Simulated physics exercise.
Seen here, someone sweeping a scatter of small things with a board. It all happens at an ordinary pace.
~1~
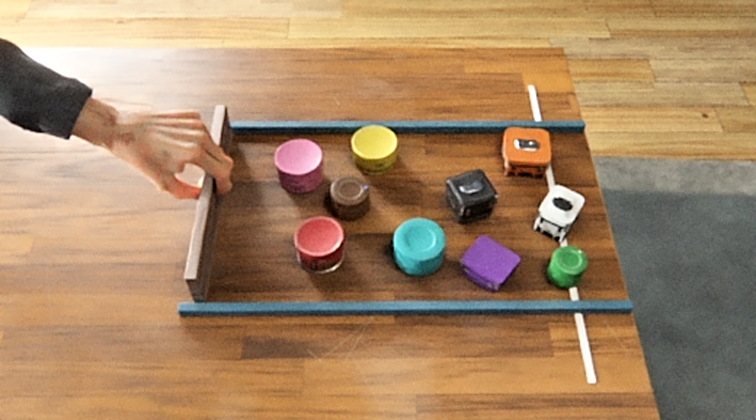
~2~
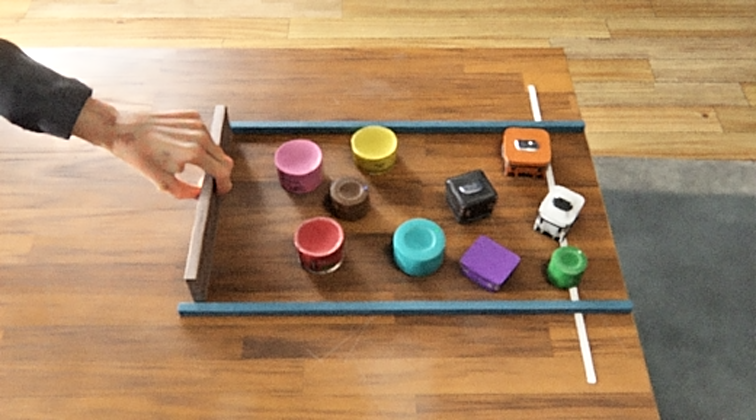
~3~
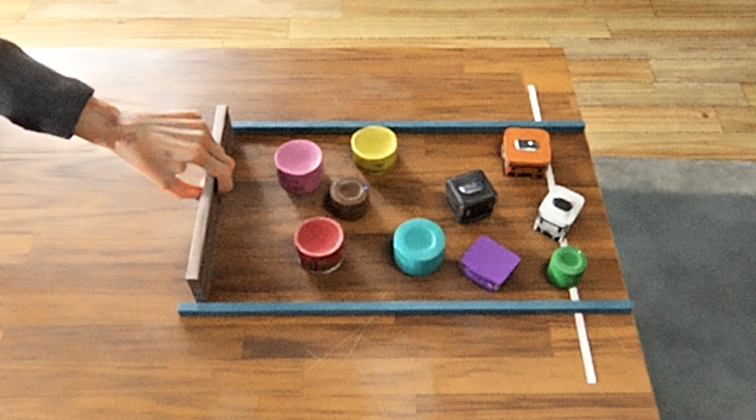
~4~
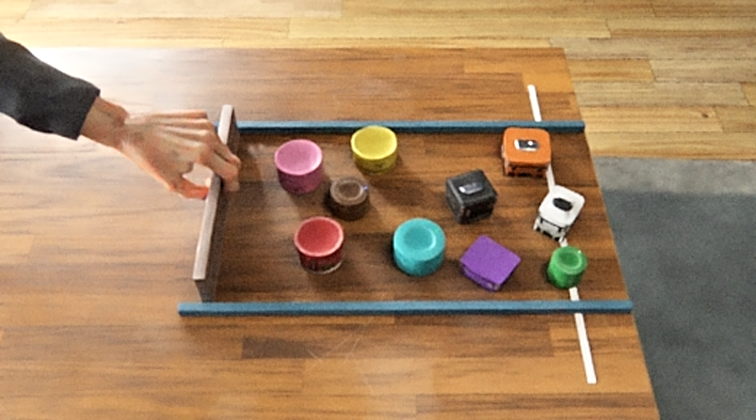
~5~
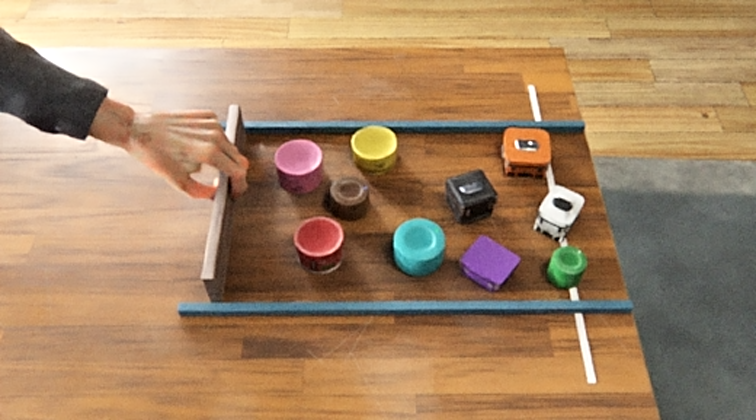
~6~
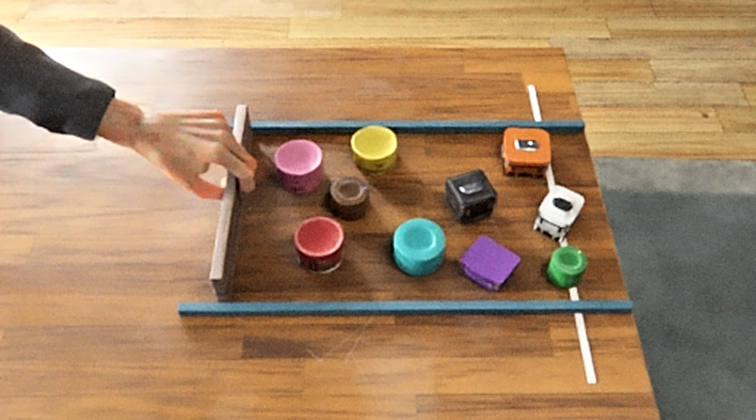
A hand sliding an upright board slowly to the right between blue strips, with colourful tubs and small cases sitting still.
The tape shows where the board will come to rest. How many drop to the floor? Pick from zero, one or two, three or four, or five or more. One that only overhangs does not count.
In the end the number that fall off is five or more.
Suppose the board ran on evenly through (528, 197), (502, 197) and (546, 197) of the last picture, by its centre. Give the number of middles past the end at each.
In that order 2, 0 and 4.
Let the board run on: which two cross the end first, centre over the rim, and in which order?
Earliest first: The white case, the green lid.
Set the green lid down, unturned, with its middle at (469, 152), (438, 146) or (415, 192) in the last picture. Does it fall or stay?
The green lid comes down; goes over; holds on.
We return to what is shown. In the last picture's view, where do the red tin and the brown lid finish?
About (591, 241), and the other about (579, 207).
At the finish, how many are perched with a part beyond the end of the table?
It comes to 0.
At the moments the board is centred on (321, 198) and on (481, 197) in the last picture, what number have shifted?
The counts are 3 and 10.
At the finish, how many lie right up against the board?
That makes 4.
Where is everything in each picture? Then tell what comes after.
In the first frame, white case (559, 213); green lid (567, 268); orange case (525, 153); board (211, 198); tape (557, 211).
In the second frame, green lid (567, 268); black case (470, 197).
In the third frame, orange case (525, 153); pink tub (300, 167).
In the fourth frame, white case (559, 214); red tin (320, 245).
In the fifth frame, green lid (567, 268); purple case (489, 265).
In the sixth frame, white case (559, 214); green lid (567, 268); orange case (525, 153); board (234, 198); tape (557, 211).
Soon after, none off yet; white case at rest near (559, 214); green lid at rest near (567, 268); orange case at rest near (525, 153).
At rest, the number that fall off is five or more; fallen, turquoise lid, black case, purple case, orange case, green lid and white case.
